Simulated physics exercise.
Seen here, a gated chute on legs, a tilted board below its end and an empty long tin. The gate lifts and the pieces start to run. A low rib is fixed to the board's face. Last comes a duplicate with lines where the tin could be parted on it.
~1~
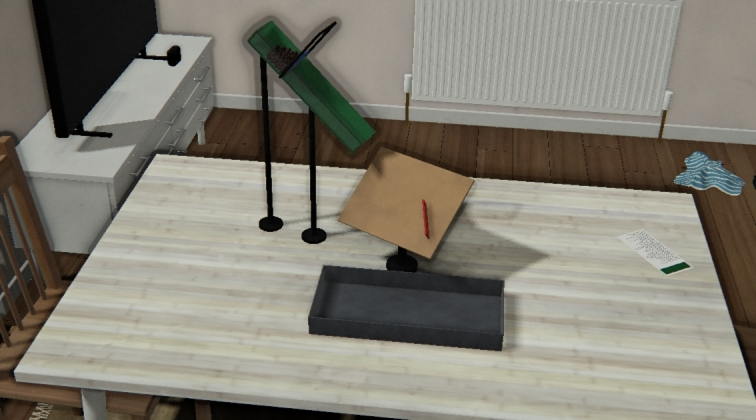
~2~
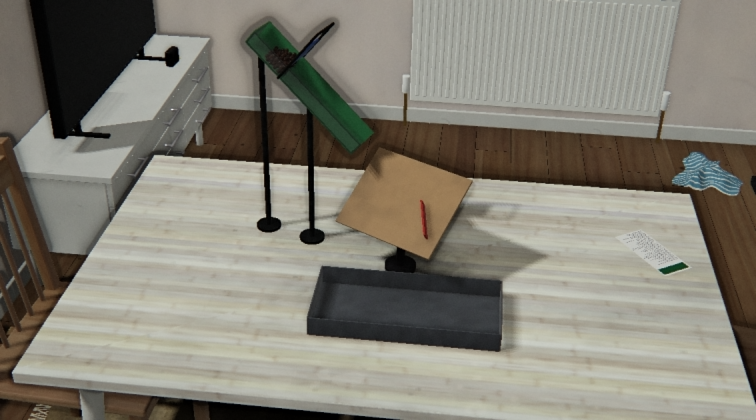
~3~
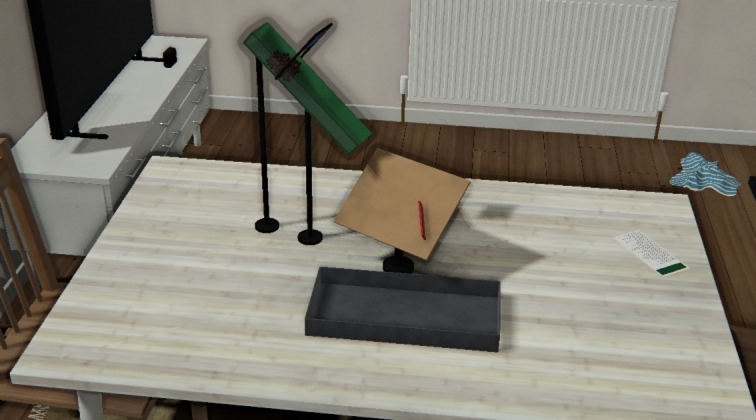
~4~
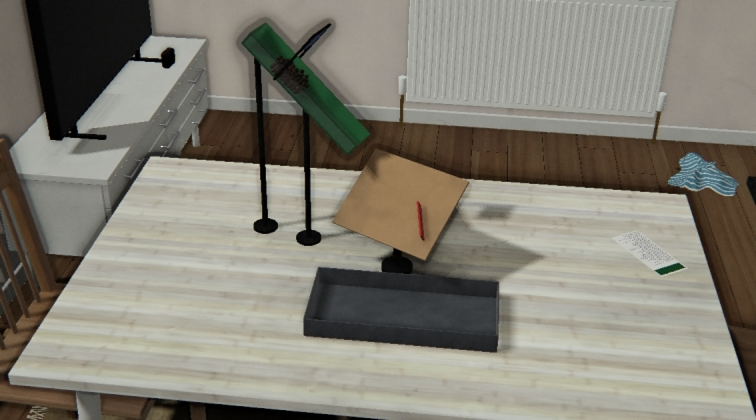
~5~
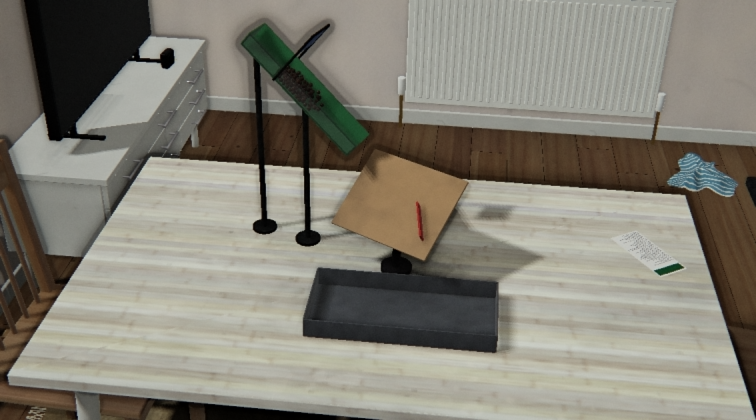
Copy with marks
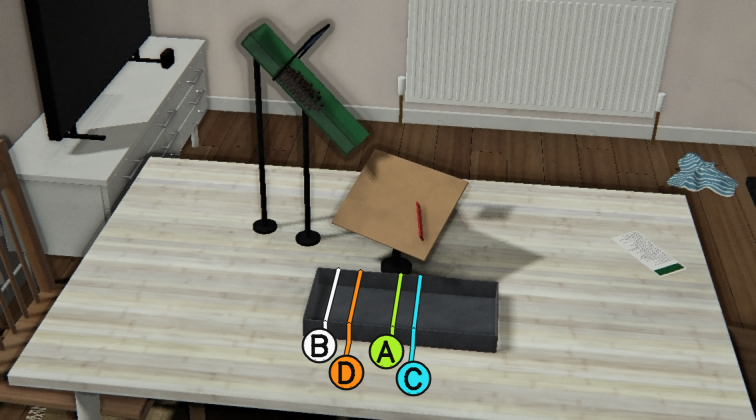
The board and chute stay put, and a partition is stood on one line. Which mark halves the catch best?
Line A does it best.
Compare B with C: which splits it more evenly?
It is C.
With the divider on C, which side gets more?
More lands on the left.
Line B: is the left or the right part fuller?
More lands on the right.
On the marked copy, line A crosses the front rim at (392, 327); line B crosses the front rim at (325, 321); line C crosses the front rim at (413, 329); line D crosses the front rim at (349, 323).
With A, of what is caught, close to a third on the left of the divider, close to two thirds on the right.
With B, of what is caught, a small share on the left of the divider, all but a few on the right.
With C, of what is caught, the bulk on the left of the divider, close to a quarter on the right.
With D, of what is caught, a small share on the left of the divider, the bulk on the right.
